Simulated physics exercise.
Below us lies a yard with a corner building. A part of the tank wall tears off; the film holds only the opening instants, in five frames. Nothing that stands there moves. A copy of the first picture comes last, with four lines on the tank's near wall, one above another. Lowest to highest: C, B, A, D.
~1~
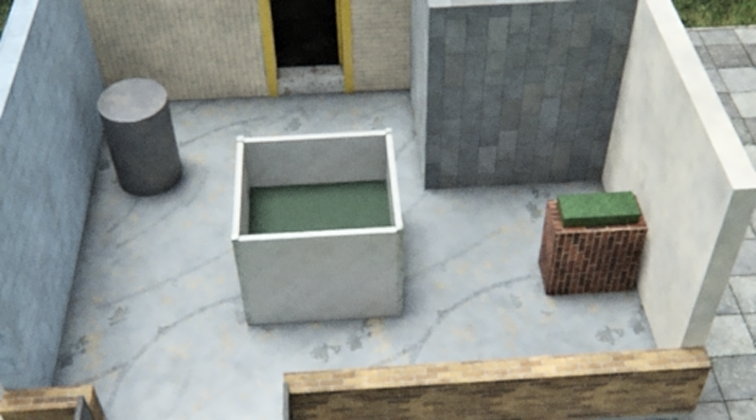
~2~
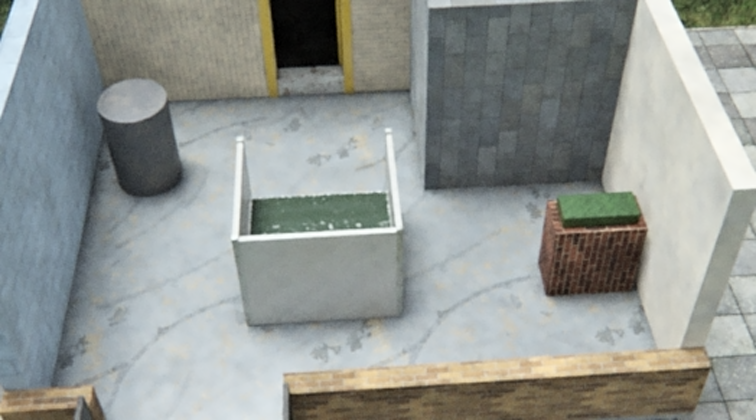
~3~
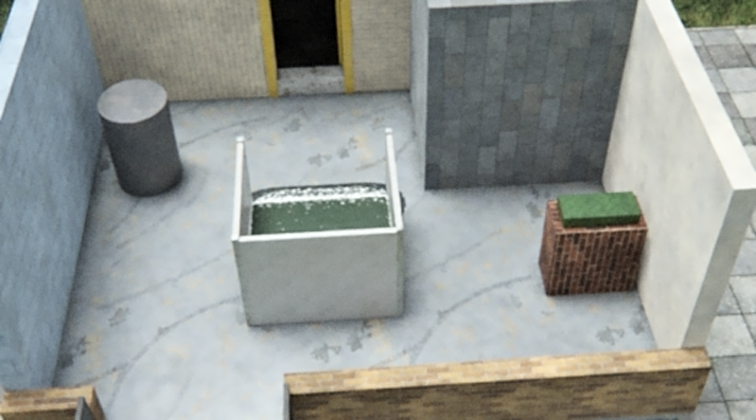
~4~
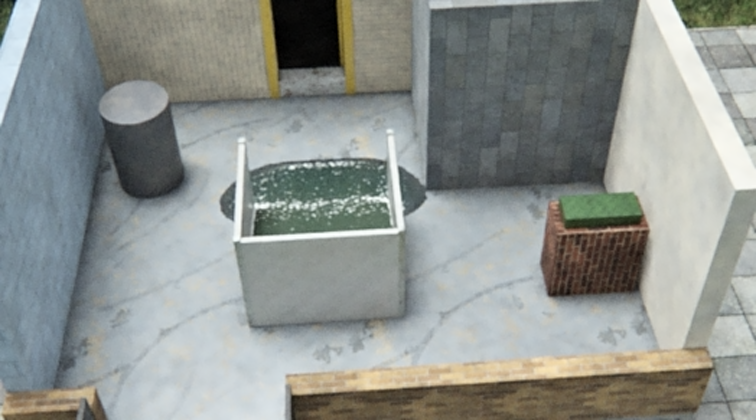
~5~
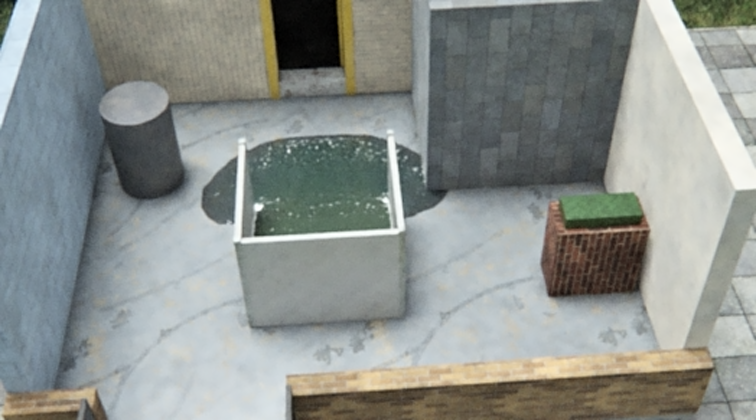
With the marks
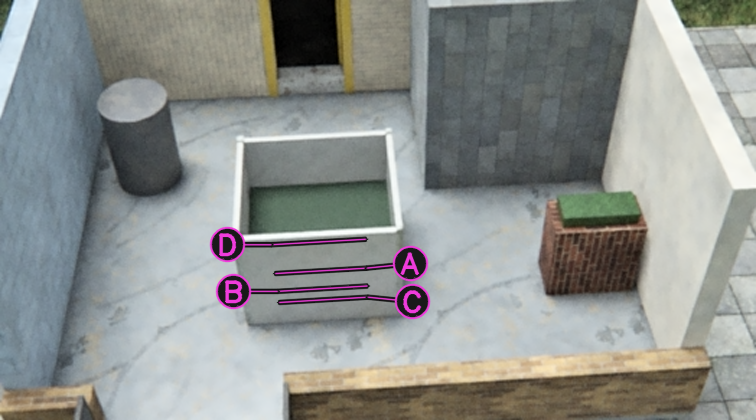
A white tank loses its back wall and green water pours out, spreading across the yard.
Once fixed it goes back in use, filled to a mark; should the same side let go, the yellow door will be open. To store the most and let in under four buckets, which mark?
Take B.
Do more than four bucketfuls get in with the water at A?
Yes, it does.
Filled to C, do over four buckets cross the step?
No.
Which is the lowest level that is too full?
Level A.
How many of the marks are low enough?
Two of them.
In magenta, A at (321, 270); B at (322, 288); C at (323, 299); D at (318, 241); from the bottom up C, B, A, D.
With A, about 11 bucketfuls get in.
With B, a splash gets over, under a bucket.
With C, nothing gets over.
With D, dozens of bucketfuls pour in.
